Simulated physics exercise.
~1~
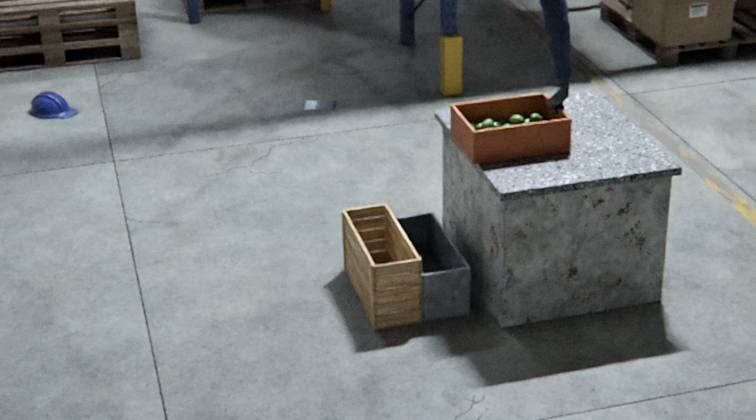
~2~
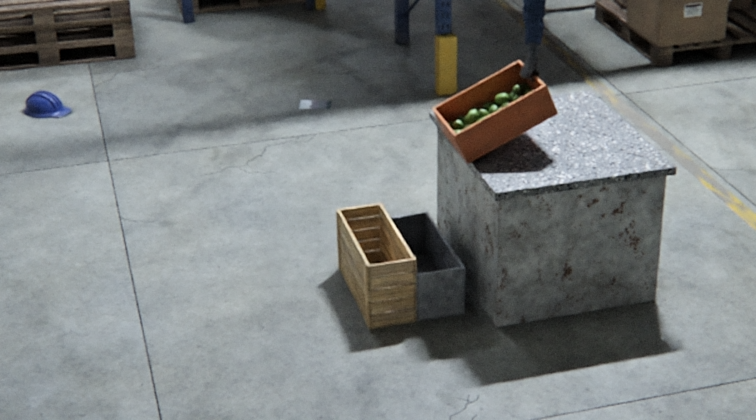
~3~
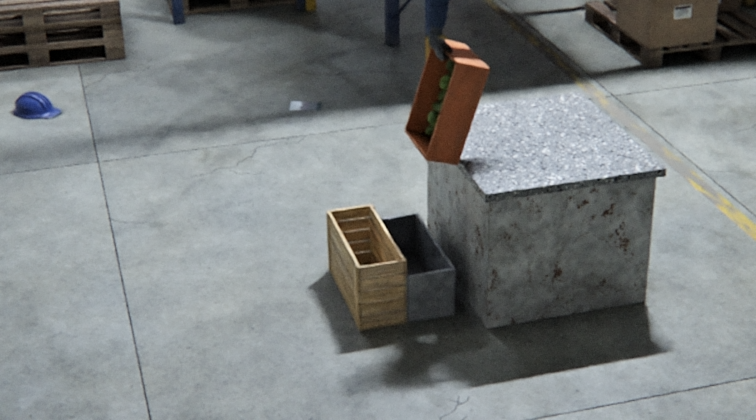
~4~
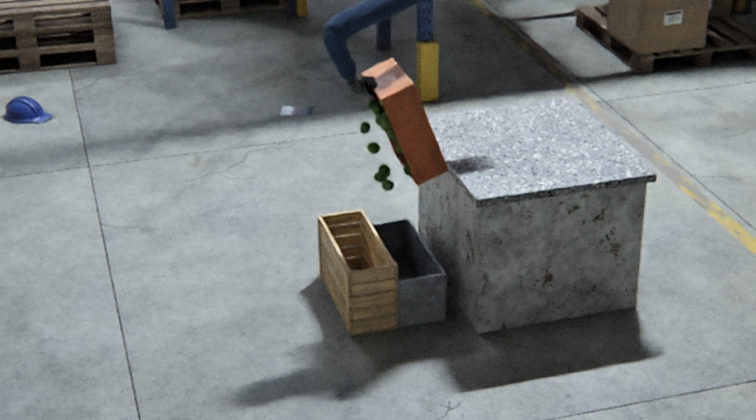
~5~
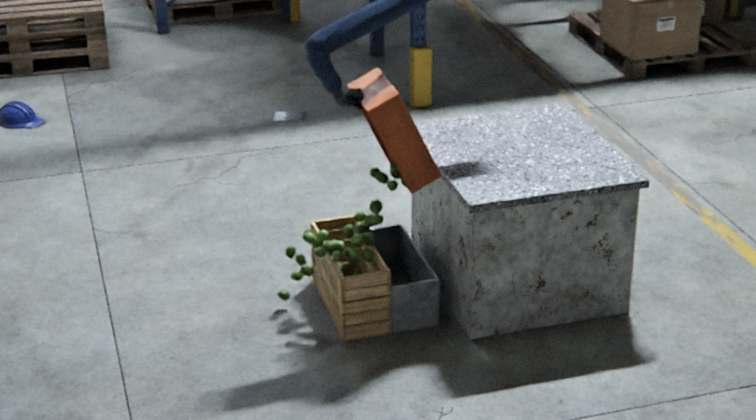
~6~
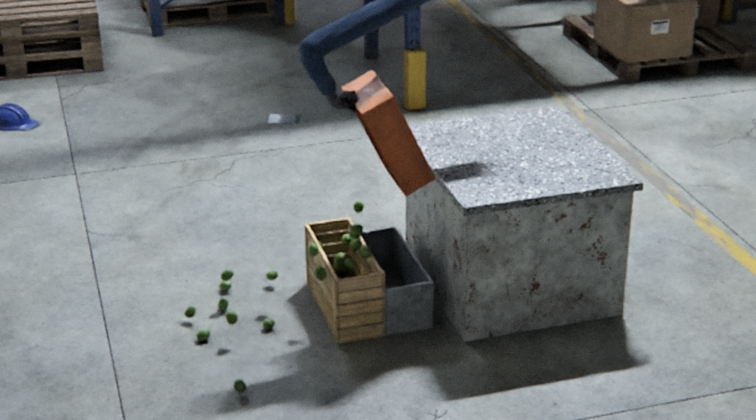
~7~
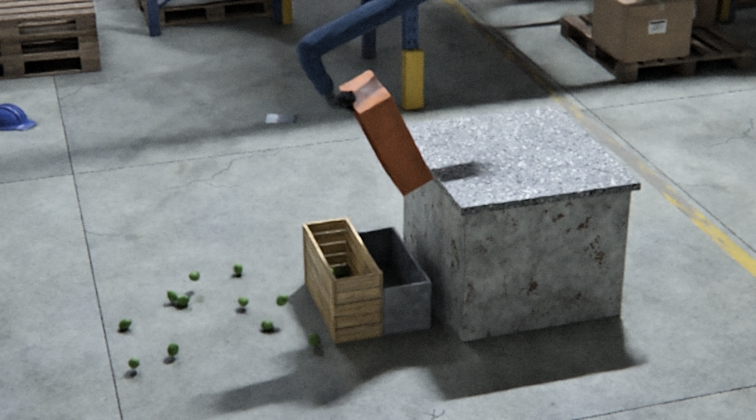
An orange box of limes was tipped over the left end of a stone-topped bench by a blue arm, spilling them toward the wooden tote beyond the grey tub; many dropped into the tote, while others scattered across the floor to its left.
